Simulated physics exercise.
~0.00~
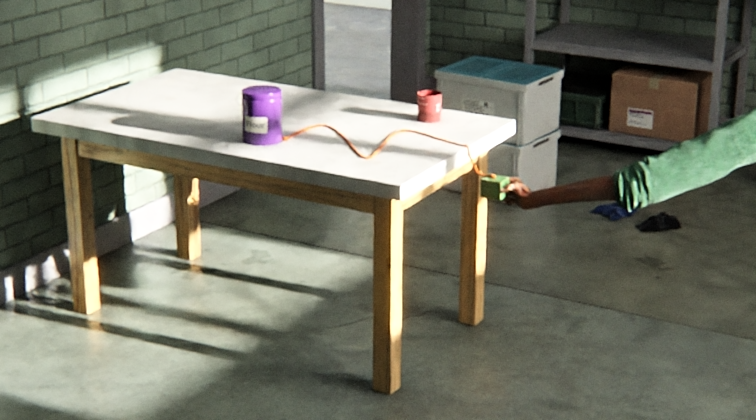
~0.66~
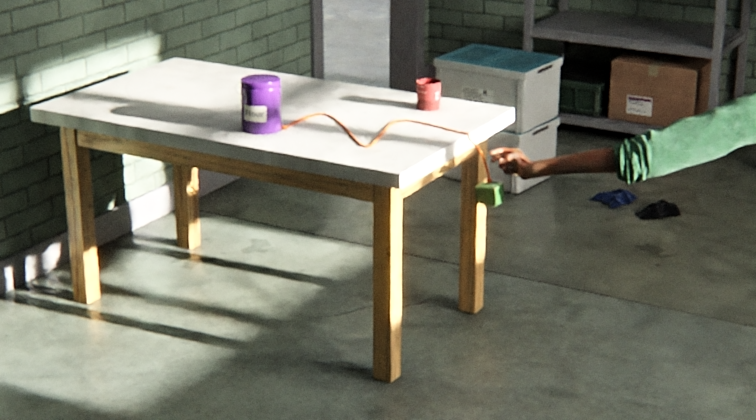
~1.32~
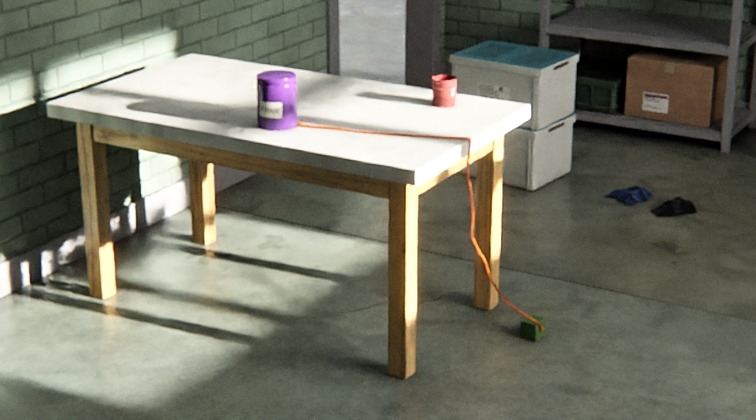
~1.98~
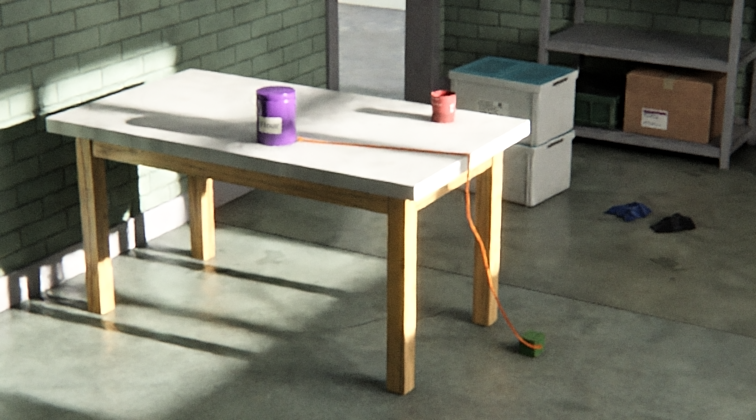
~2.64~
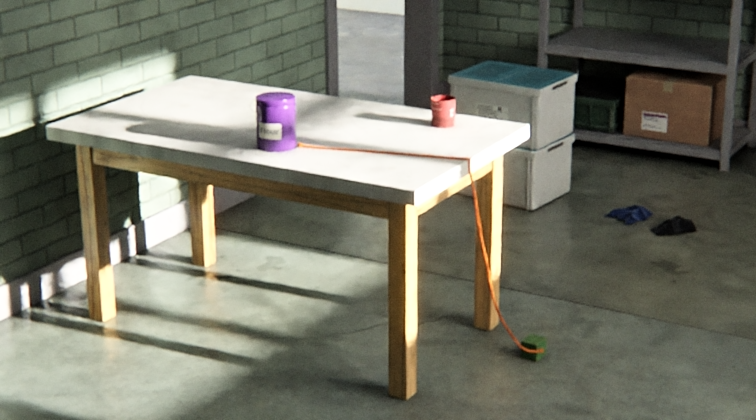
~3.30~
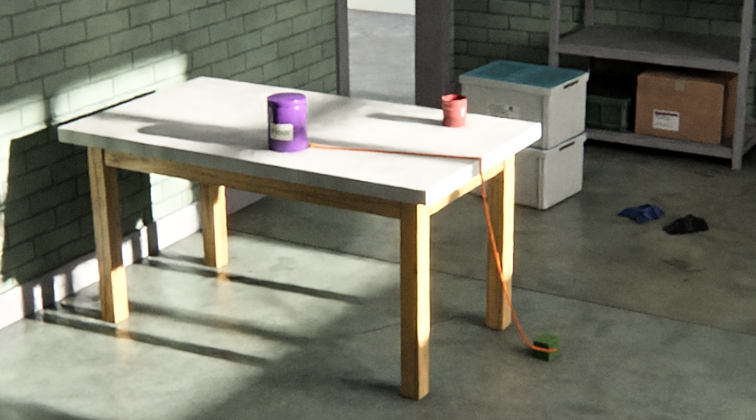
A green block on an orange shoelace dropped from the right end of a workbench after a hand lowered it and let go, pulling the slack lace straight. It ended up on the floor, while the purple canister and red cup stayed on the tabletop.
